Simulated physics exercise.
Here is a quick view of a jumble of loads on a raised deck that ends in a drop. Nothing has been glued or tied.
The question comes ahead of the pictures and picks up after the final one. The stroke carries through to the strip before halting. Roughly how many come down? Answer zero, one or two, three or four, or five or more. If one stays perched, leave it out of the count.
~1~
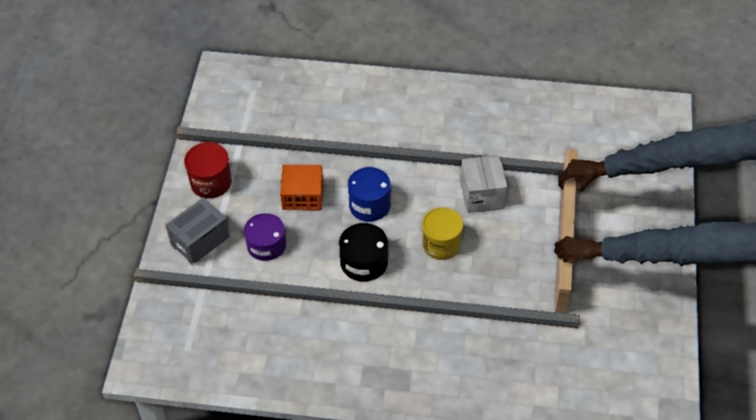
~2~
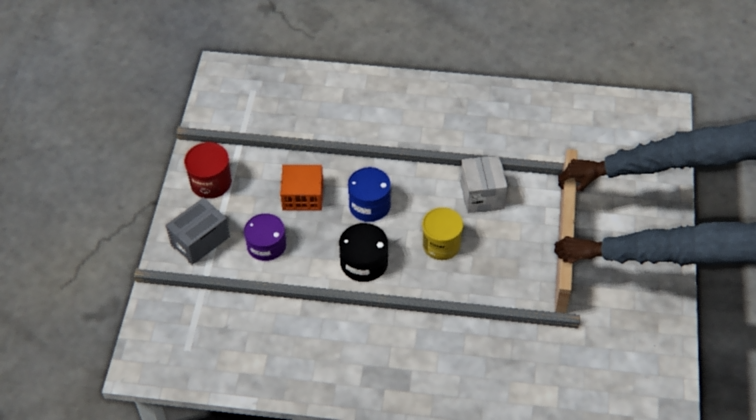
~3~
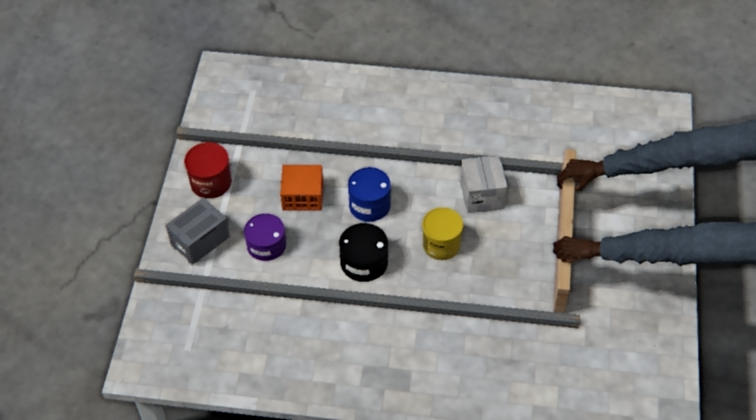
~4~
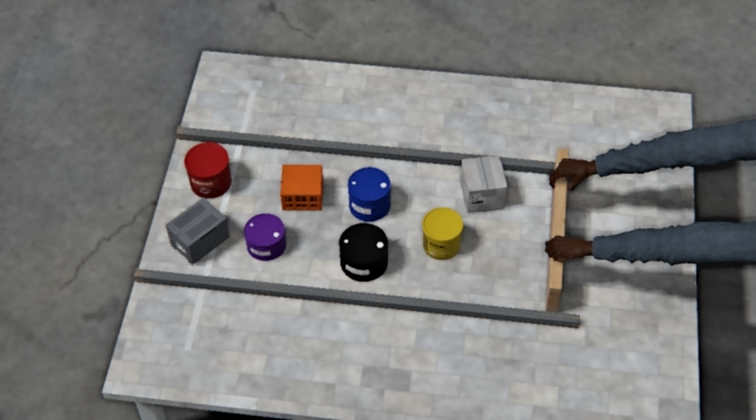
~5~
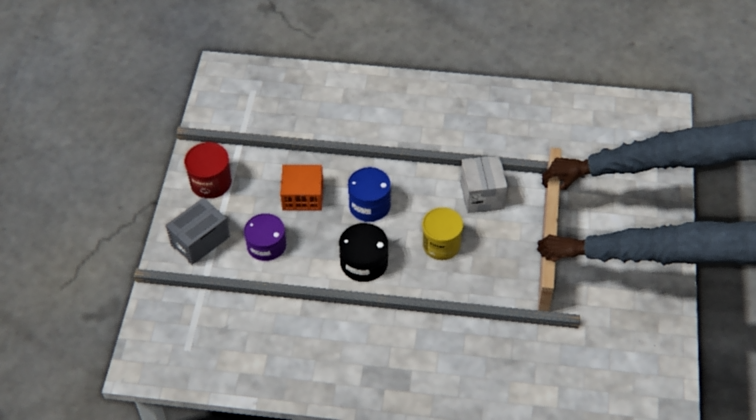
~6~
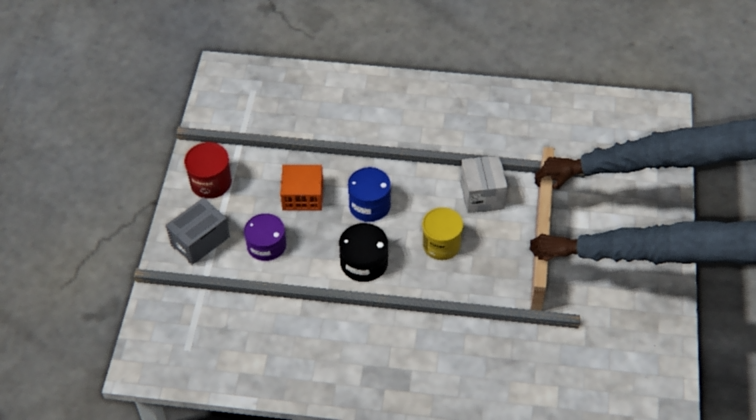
One or two.
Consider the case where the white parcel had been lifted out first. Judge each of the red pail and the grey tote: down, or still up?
Red pail drops; grey tote drops.
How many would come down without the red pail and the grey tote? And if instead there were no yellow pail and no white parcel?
That gives 0 for the first pair taken away and 2 for the second.
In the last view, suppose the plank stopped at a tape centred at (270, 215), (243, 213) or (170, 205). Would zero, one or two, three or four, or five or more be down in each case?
In the order of the places given: Not one; one or two; 5 or more.
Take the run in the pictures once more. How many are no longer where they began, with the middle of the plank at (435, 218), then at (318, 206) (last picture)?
The counts are 2 and 6.
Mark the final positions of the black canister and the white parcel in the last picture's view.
In the last picture, roughly (185, 249) and (216, 148).
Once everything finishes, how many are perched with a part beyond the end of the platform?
Things overhanging at the end: 2.
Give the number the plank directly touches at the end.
4 of them.
A little later, none off yet; red pail at rest near (209, 171); grey tote at rest near (198, 232); purple canister at rest near (265, 237).
When it is over, the number that fall off is one or two; down, grey tote and red pail.
